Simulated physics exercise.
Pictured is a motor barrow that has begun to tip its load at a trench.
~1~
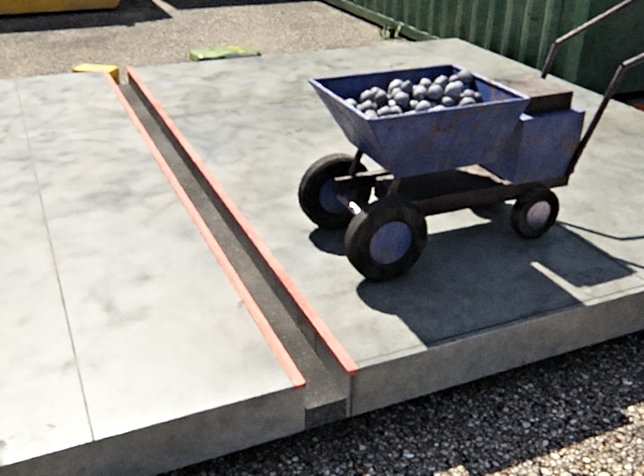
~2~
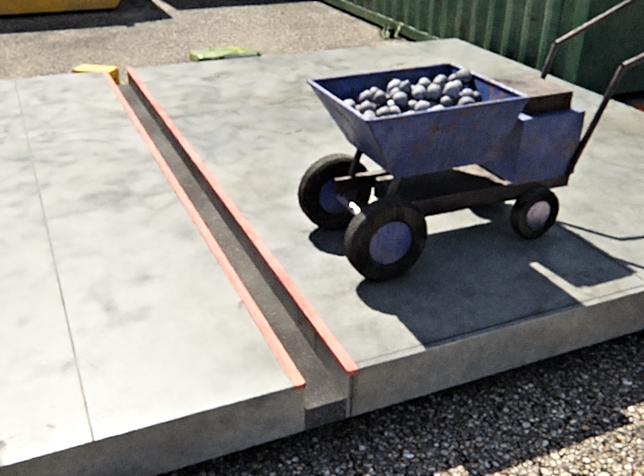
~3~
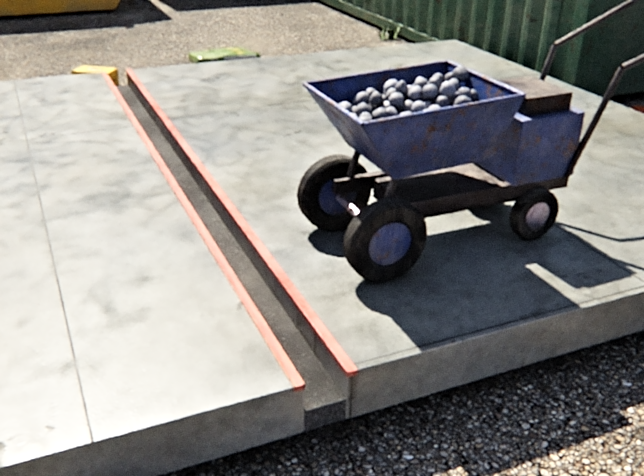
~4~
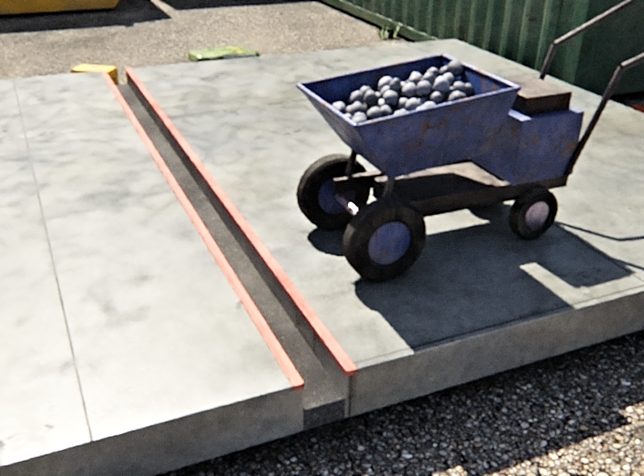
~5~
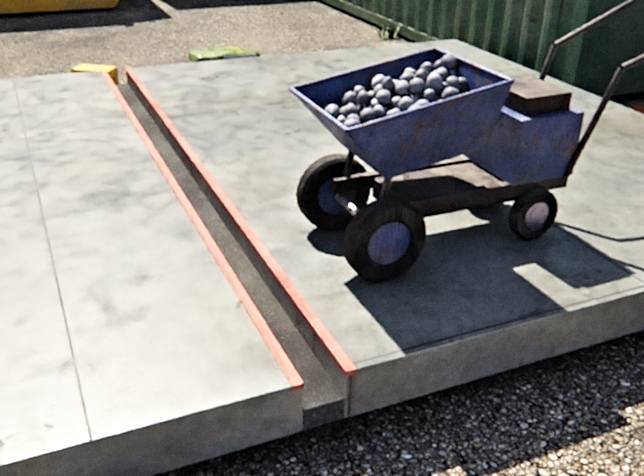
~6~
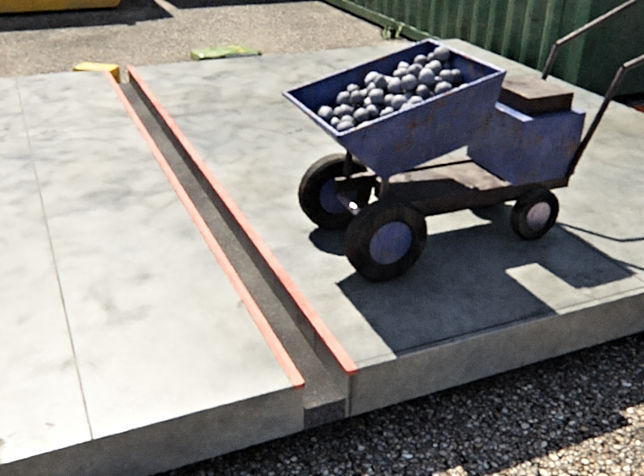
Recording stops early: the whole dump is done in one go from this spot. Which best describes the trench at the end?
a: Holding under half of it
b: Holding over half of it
(a) Holding under half of it.
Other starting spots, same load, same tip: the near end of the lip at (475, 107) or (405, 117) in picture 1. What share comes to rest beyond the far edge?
0 % and 30 %.
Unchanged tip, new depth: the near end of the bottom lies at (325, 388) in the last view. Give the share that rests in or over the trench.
I'd put it at some 20 in a hundred.
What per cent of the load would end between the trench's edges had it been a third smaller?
My estimate is near 20 per cent.
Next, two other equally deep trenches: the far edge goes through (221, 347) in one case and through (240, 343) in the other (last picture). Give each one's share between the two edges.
70 %, 50 %.
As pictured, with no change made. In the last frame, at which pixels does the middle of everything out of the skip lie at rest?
Roughly pixel (204, 271).
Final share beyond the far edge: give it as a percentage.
Near 65 in every hundred.
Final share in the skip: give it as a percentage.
20 per cent or so.
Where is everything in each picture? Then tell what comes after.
The first frame shows lip of the skip near (370, 121), level; top of the load near (435, 99), round cobbles; first edge of the trench near (319, 324); far edge near (270, 336), the trench under half as wide as the skip, and about as deep as wide.
The second frame shows lip of the skip near (368, 122), level; top of the load near (434, 98).
The third frame shows lip of the skip near (363, 125), tipped barely; top of the load near (431, 98).
The fourth frame shows lip of the skip near (356, 127), tipped barely; top of the load near (416, 93).
The fifth frame shows lip of the skip near (348, 131), tipped a little; top of the load near (423, 79).
The sixth frame shows lip of the skip near (339, 137), tipped a little; top of the load near (416, 75); first edge of the trench near (319, 324); far edge near (269, 336).
Shortly afterwards, skip tipped well over; the whole lot in the skip.
Next, skip tipped steeply; all but a few in the skip; a little beyond it; only a few falling.
Some moments later, skip tipped right over; near half in the skip; only a few in or heaped over the trench; near half beyond it; only a few falling.
In the end, skip tipped right over; near a quarter in the skip; near a quarter in or heaped over the trench; near two thirds beyond it.
